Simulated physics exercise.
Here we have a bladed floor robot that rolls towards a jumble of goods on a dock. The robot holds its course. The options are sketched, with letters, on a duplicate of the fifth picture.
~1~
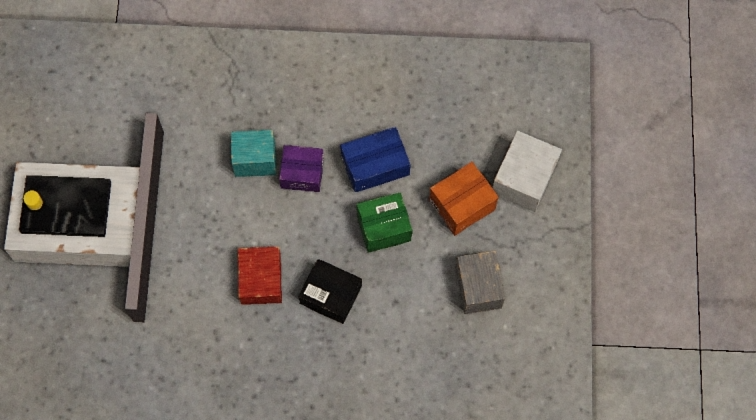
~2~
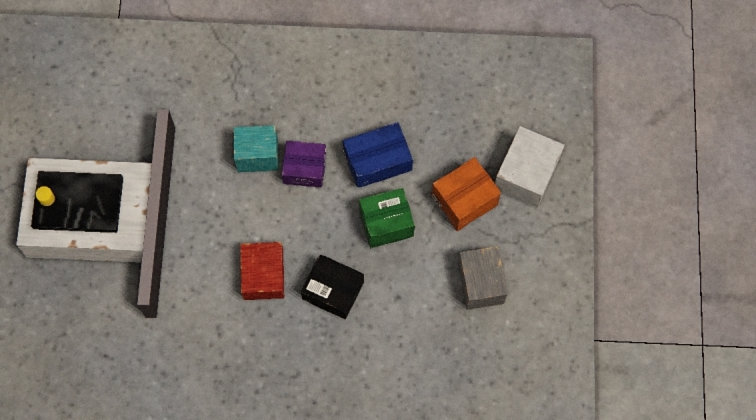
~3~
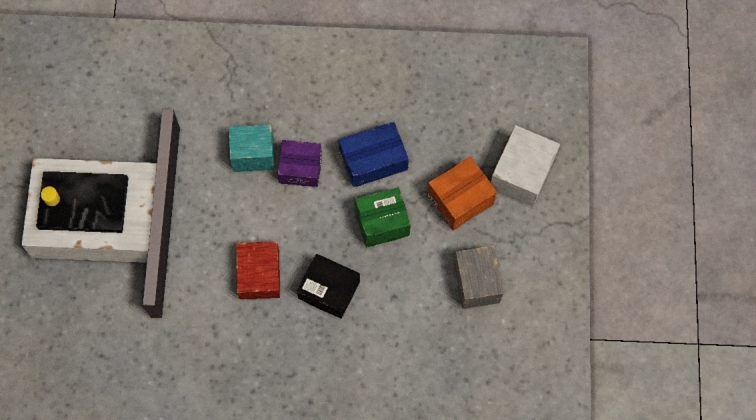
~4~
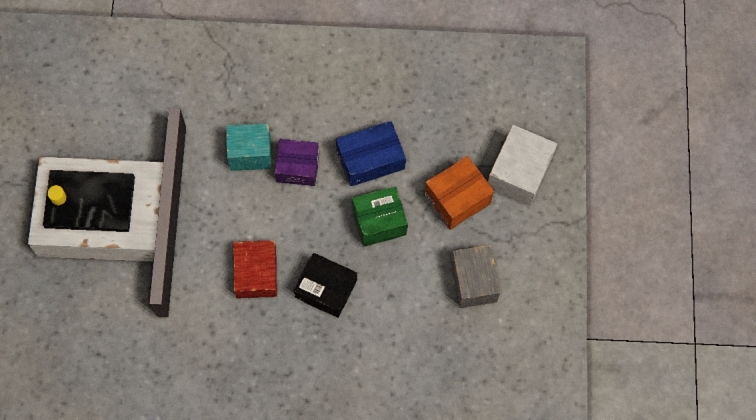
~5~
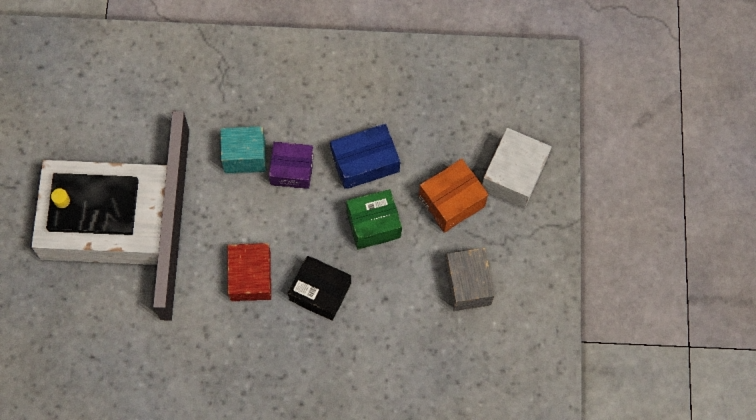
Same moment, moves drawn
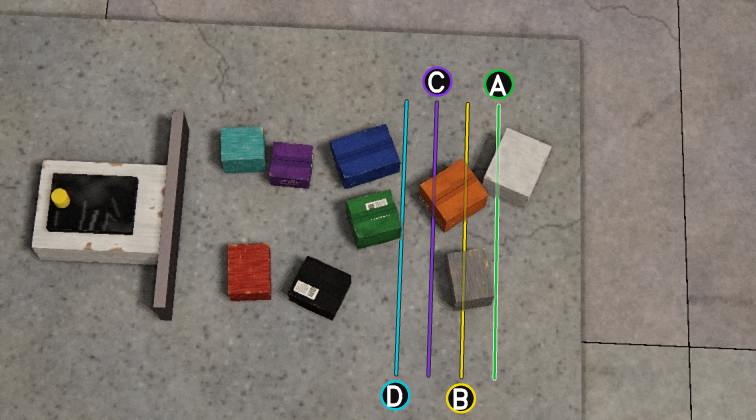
A grey, speckled concrete dock with fine cracks is seen from high above, its edge running down the right side. A white robot with a black top, a yellow knob and a wide dark blade sits at left, facing scattered turquoise, purple, blue, green, orange, white, red, black and grey boxes. The robot rolls slowly rightward, narrowing the gap, while the boxes keep their arrangement and the view shifts slightly.
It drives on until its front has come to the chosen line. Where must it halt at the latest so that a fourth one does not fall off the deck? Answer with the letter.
It should halt at A.
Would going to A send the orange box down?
No.
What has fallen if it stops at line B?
It is the white crate.
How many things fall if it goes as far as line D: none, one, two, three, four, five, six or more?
The count is none.
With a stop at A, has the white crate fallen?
Yes.
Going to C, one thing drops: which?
It is the white crate.
On the copy, A at (497, 237); B at (465, 236); C at (433, 235); D at (402, 233).
On A. First, robot (216, 209); turquoise crate (318, 154); blue box (410, 159).
Then, robot (334, 214); white crate (576, 170); blue box (521, 155).
Finally, robot (426, 218); white crate over the edge; grey crate over the edge; three fallen.
By contrast, B is within the limit but short; C is within the limit but short; D is within the limit but short.
